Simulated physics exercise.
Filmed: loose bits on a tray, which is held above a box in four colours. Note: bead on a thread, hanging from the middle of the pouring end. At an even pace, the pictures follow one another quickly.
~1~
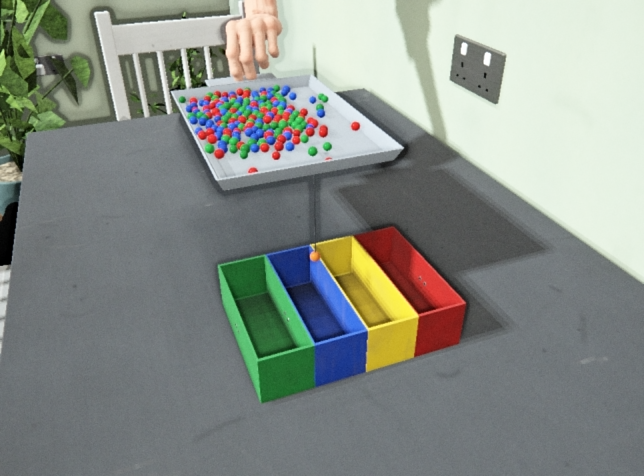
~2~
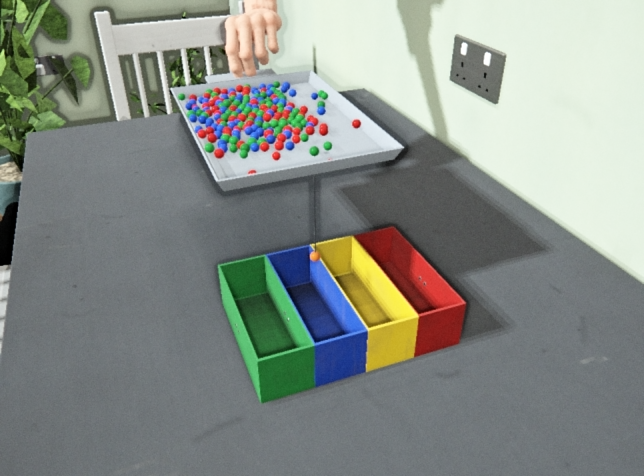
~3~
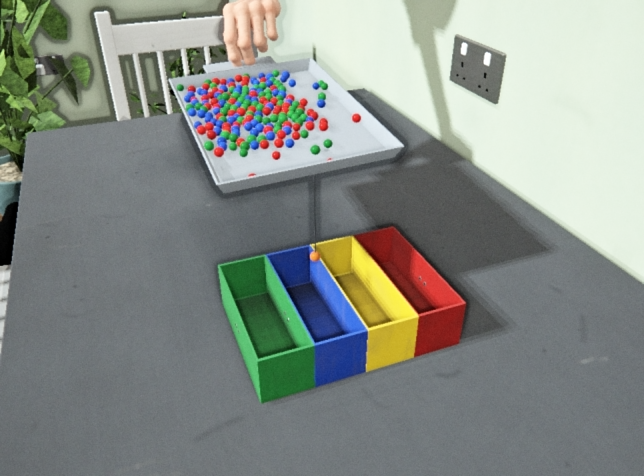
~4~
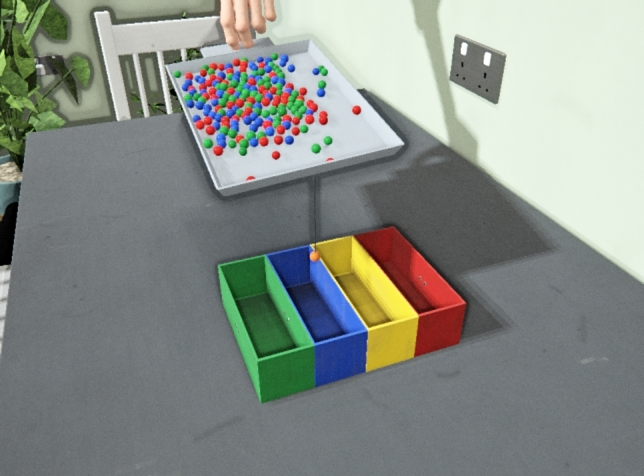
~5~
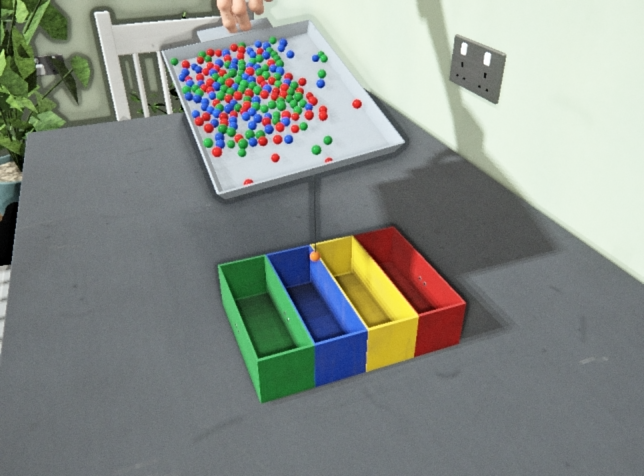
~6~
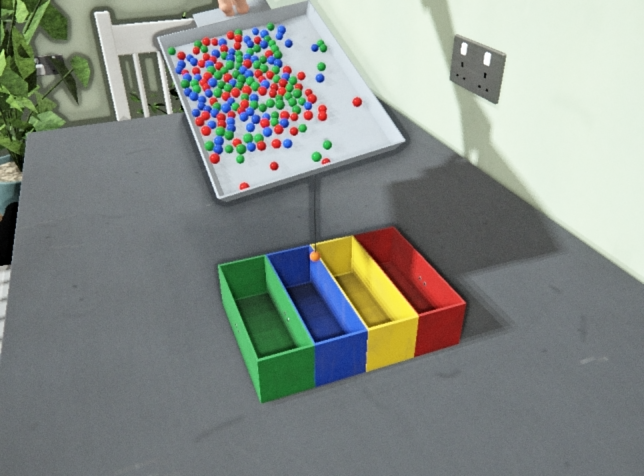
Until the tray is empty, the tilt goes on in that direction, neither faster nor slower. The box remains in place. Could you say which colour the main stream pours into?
It pours into the green cell.
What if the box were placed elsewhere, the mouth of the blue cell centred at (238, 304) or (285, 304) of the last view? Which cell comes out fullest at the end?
In order of the tries: The cell in blue and the cell in green.
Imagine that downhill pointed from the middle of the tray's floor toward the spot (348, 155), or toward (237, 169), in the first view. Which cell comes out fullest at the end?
First try: Red. Second try: The green one.
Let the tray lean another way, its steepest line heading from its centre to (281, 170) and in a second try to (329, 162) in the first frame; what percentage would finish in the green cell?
First case: 30 %; second case: 0 %.
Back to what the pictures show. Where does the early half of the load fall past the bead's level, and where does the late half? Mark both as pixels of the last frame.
Early-half point (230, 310); late-half point (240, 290).
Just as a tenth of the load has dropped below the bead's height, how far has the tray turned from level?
About 55 degrees.
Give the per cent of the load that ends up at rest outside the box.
Result: Near 50 % of the load.
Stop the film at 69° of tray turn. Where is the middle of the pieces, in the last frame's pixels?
I'd put the middle of the pieces at roughly (250, 307).
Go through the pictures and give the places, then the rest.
The first picture shows corners of the pouring end near (223, 176) and (395, 146), level; middle of the load near (253, 119), round plastic beads; bead on its thread near (315, 256); green cell near (287, 370); blue cell near (341, 354); yellow cell near (392, 340); red cell near (439, 326).
The second picture shows corners of the pouring end near (223, 176) and (395, 146), level; middle of the load near (253, 117).
The third picture shows corners of the pouring end near (223, 179) and (395, 144), tipped barely, lowest at the left corner; middle of the load near (252, 111).
The fourth picture shows corners of the pouring end near (223, 183) and (395, 142), tipped a little, lowest at the left corner; middle of the load near (251, 102).
The fifth picture shows corners of the pouring end near (223, 187) and (396, 140), tipped clearly, lowest at the left corner; middle of the load near (249, 94), a little on the move.
The sixth picture shows corners of the pouring end near (223, 191) and (396, 138), tipped clearly, lowest at the left corner; middle of the load near (247, 91), the whole lot on the move; green cell near (287, 370); blue cell near (341, 354); yellow cell near (392, 340); red cell near (439, 326).
Shortly afterwards, tray tipped steeply; near a quarter on the tray; near a quarter in the green cell; a little in the blue cell; only a few in the yellow cell; near half falling or outside the box.
Next, tray tipped past a quarter turn; near a third in the green cell; a little in the blue cell; only a few in the yellow cell; only a few in the red cell; near half falling or outside the box.
Some moments later, tray tipped past a quarter turn; near a third in the green cell; a little in the blue cell; only a few in the yellow cell; only a few in the red cell; near half falling or outside the box.
In the end, tray tipped past a quarter turn; near a third in the green cell; a little in the blue cell; only a few in the yellow cell; only a few in the red cell; near half outside the box.
